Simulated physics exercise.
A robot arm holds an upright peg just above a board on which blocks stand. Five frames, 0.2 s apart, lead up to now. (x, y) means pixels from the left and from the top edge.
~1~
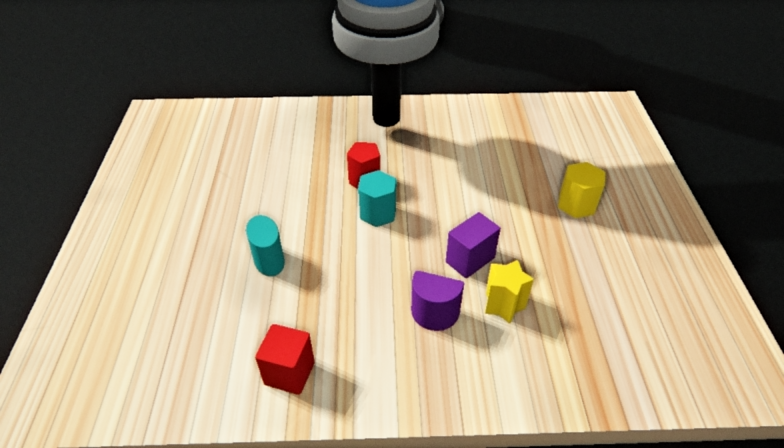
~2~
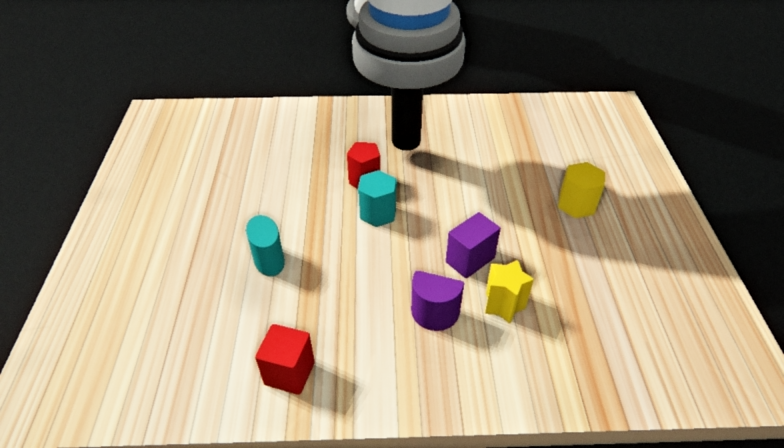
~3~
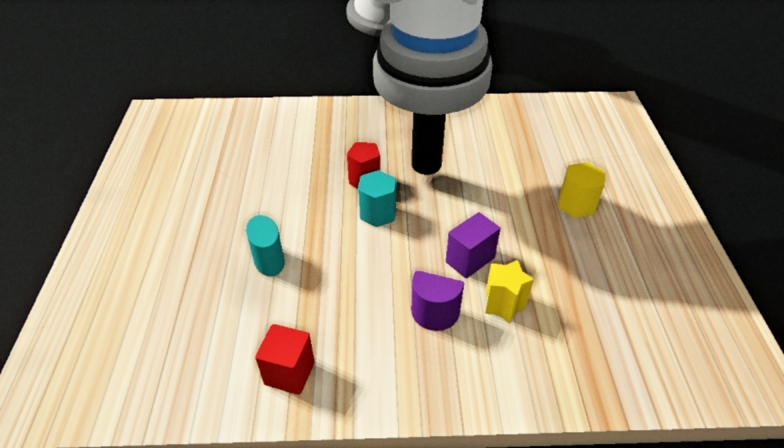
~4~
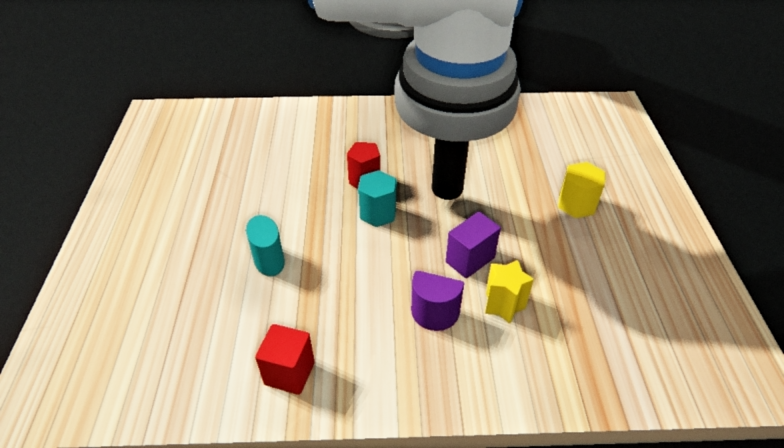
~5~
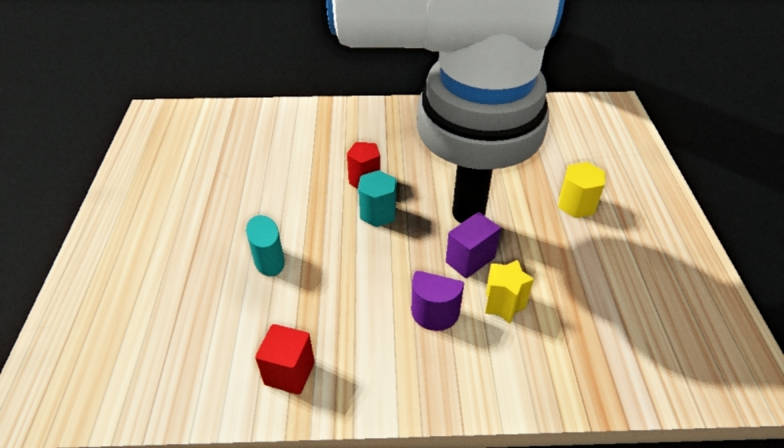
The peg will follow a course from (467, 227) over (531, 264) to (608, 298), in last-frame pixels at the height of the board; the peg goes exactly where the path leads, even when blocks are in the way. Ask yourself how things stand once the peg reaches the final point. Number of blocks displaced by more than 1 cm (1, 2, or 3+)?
By the end of the path, one block has moved more than about a centimetre.
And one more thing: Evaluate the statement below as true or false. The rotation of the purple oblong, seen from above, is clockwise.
True.
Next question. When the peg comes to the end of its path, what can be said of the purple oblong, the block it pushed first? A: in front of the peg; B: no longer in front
The correct letter is B.
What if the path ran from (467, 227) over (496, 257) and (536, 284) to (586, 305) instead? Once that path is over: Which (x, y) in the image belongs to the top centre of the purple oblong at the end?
When the path ends, it will be at (486, 252).
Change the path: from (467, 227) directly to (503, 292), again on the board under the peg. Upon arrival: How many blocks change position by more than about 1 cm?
It shifts two blocks.
The first path, step by step. One third of the way, peg (511, 241); purple oblong (485, 240), turned 60° clockwise.
Two thirds of the way, peg (559, 265); purple oblong (486, 240), turned 65° clockwise.
At the end, peg (613, 287); purple oblong (486, 240), turned 65° clockwise; yellow star block not moved.
